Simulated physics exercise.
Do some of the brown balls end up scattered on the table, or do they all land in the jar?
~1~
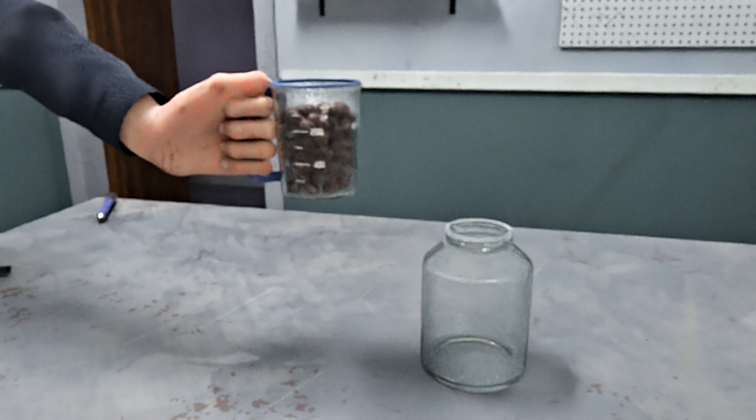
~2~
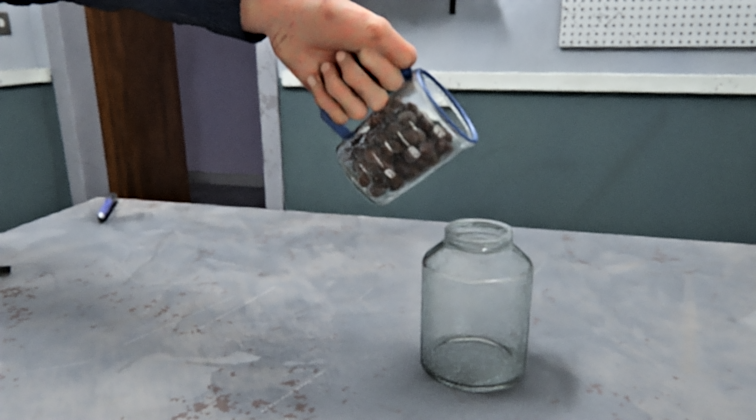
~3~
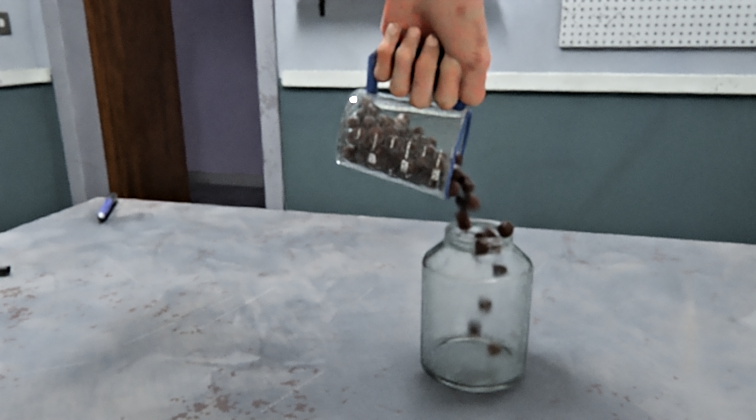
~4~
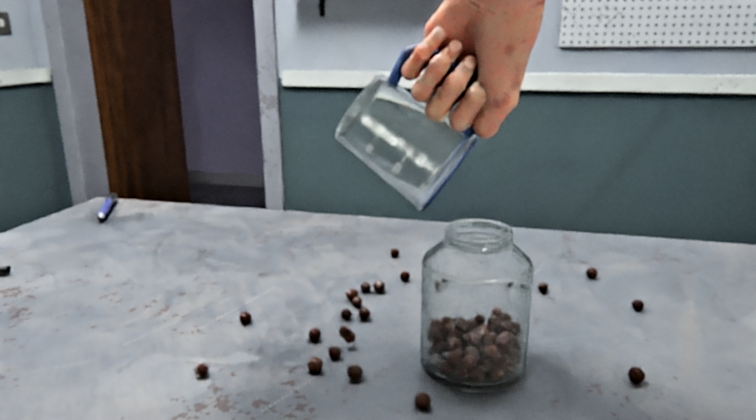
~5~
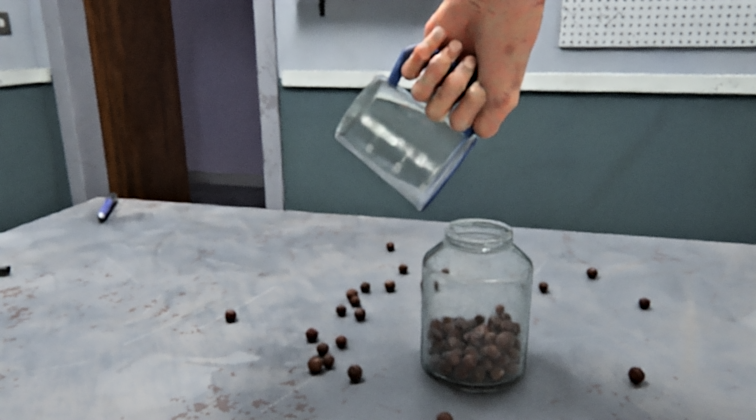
Some of the balls end up scattered on the table, while most of them land in the jar and the cup is left empty.
